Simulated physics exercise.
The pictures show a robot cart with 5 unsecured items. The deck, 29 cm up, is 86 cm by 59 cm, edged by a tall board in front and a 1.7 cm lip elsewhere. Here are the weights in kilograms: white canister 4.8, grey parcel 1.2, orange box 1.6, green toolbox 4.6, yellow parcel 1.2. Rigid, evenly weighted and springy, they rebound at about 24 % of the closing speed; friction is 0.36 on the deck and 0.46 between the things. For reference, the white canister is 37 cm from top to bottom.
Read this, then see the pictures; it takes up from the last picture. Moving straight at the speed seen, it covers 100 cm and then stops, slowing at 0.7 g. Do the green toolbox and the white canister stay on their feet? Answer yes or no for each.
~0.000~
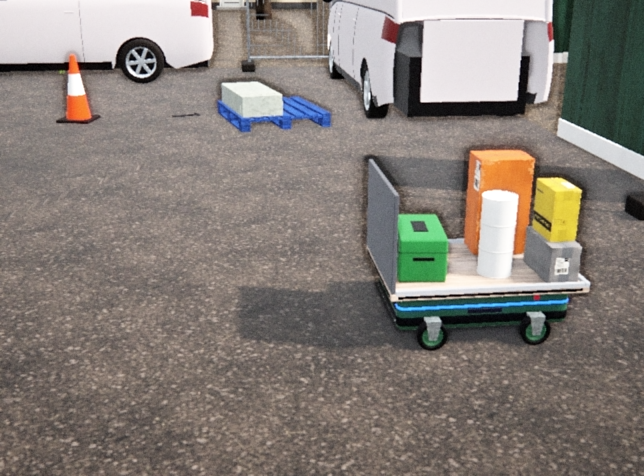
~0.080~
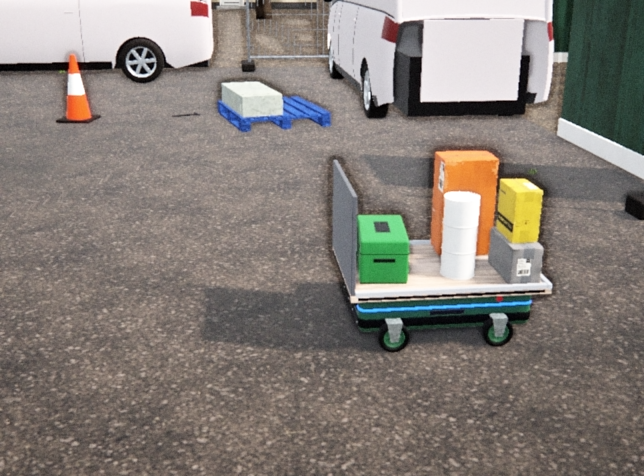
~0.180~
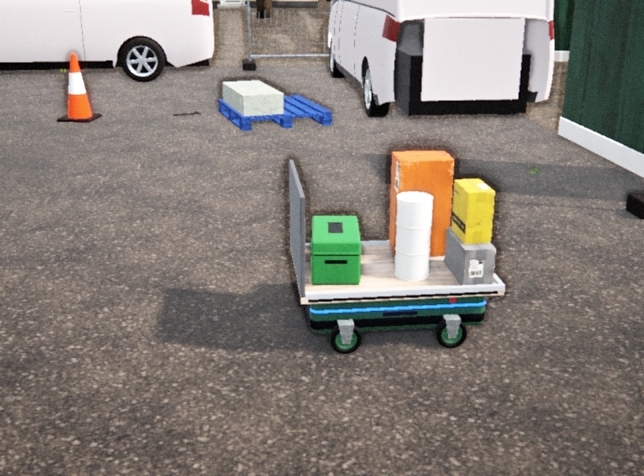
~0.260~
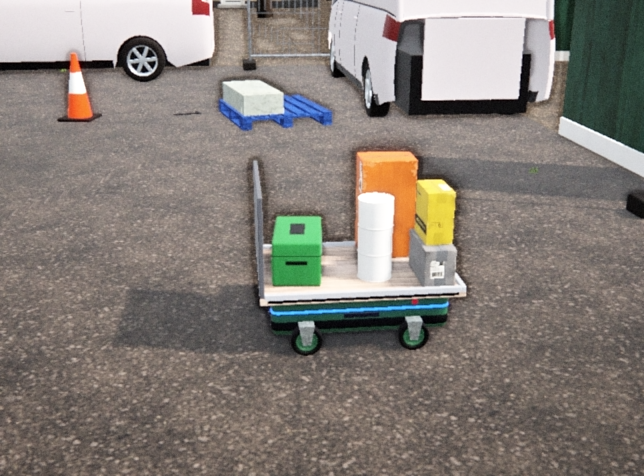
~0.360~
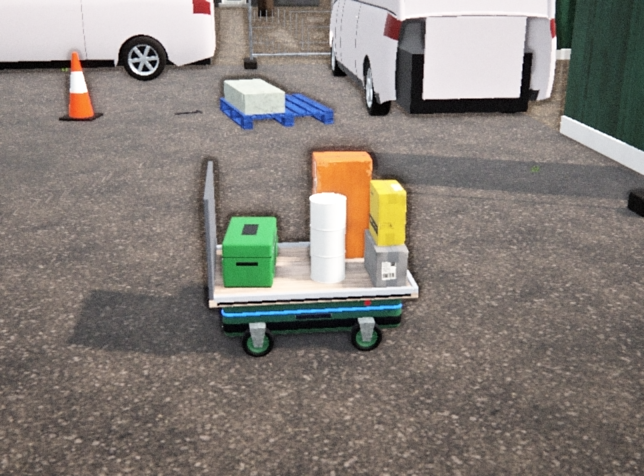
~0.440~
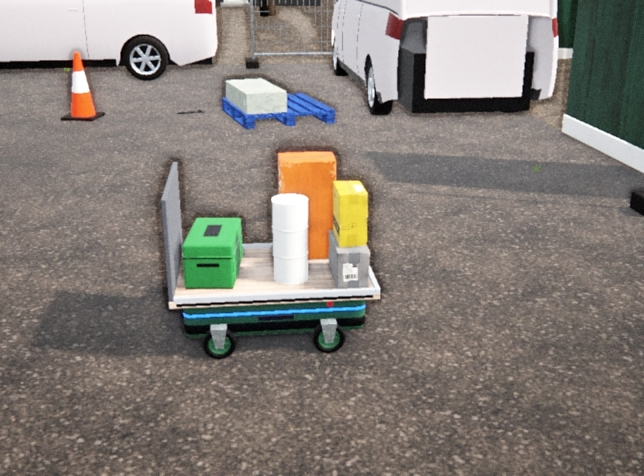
Green toolbox - yes; white canister - yes.
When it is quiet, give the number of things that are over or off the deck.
All told, 0.
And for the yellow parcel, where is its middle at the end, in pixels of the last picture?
End point: Approx. (202, 219).
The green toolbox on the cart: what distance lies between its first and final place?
Displacement: Approx. 6 cm.
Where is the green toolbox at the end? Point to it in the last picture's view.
You'll find it at about (116, 256).
Around 0.64 s, 129 cm covered; white canister shifted 6 cm near (205, 242); green toolbox shifted 5 cm near (132, 255); yellow parcel shifted 6 cm.
Around 0.74 s, 135 cm covered; white canister shifted 14 cm near (173, 244); green toolbox shifted 6 cm near (116, 256); yellow parcel shifted 14 cm.
Around 0.84 s, 135 cm covered, stopped; white canister shifted 21 cm near (154, 244); green toolbox shifted 6 cm near (116, 255); yellow parcel at 8° to upright.
Around 1.14 s, 135 cm covered, stopped; white canister shifted 20 cm near (158, 244); green toolbox shifted 6 cm near (116, 256); yellow parcel at 5° to upright.
Finally (2.3 s), not toppled but over 10 cm from the start, white canister, grey parcel, orange box and yellow parcel; the last one still in place (within 10 cm). In the last view, green toolbox near (116, 256), white canister near (158, 244).
